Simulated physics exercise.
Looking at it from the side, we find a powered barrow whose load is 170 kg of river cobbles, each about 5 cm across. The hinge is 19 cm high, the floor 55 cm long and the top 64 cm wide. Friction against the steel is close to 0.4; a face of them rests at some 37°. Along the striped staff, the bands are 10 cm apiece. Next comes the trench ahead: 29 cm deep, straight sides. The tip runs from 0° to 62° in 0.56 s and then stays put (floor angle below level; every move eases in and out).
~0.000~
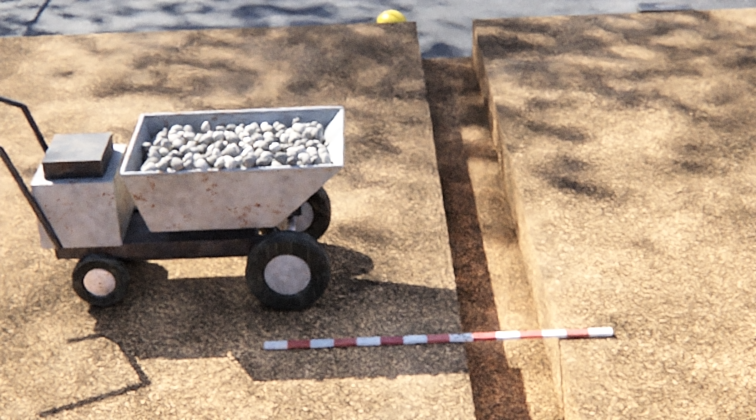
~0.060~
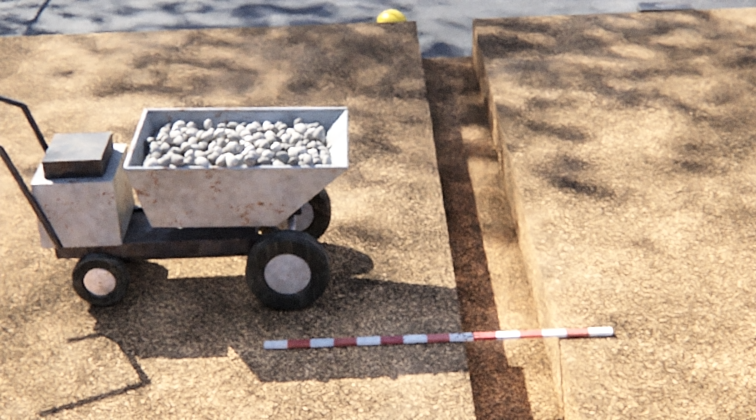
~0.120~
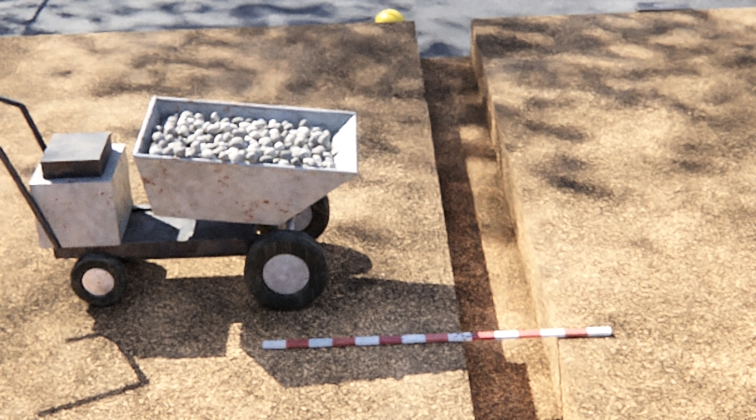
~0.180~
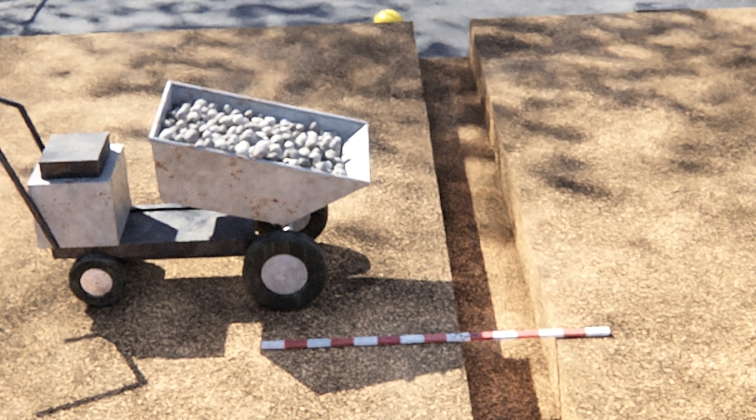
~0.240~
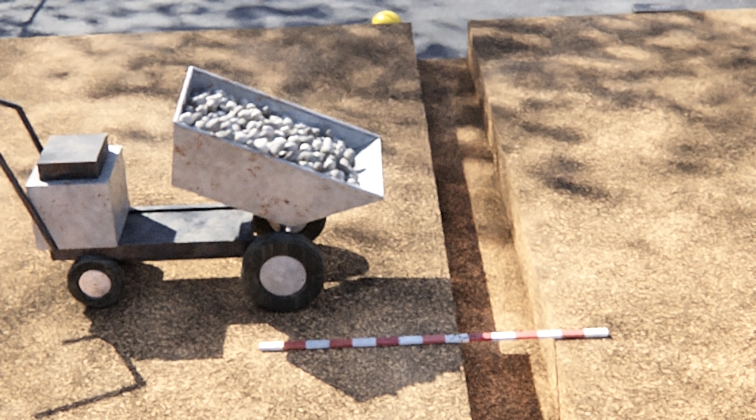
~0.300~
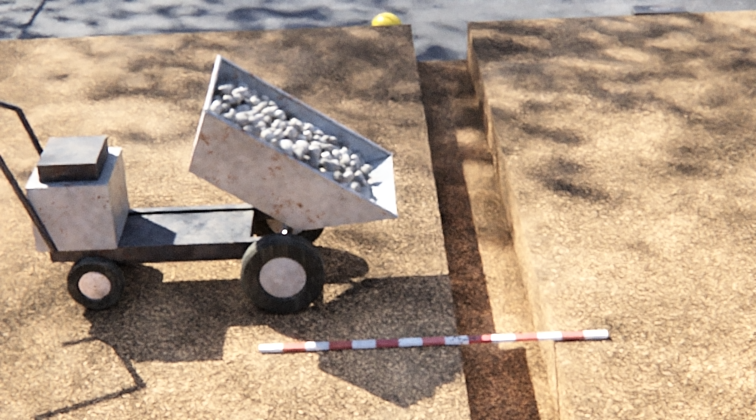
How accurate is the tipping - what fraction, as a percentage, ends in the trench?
Close to 88 in every hundred.
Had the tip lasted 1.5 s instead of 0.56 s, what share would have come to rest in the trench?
That works out at about 85 in a hundred.
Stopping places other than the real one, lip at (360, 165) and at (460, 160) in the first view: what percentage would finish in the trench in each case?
The first gives about 95 percent and the second about 25 percent.
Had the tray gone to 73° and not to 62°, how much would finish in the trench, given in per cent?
It comes out at about 75 percent.
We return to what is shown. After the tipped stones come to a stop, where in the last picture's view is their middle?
The stones end up centred near (487, 303).
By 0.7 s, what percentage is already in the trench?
Around 5 per cent of it.
After 0.4 s the floor is at 52°; 100 % in the tray; the foremost stones are at (392, 217).
After 0.7 s the floor is at 62°; 85 % in the tray, 8 % short of the trench, 7 % in the trench; the foremost stones are at (482, 279).
After 1.0 s the floor is at 62°; 29 % in the tray, 10 % short of the trench, 61 % in the trench; the foremost stones are at (533, 297).
After 3.0 s the floor is at 62°; 0 % in the tray, 11 % short of the trench, 88 % in the trench; the foremost stones are at (546, 303).
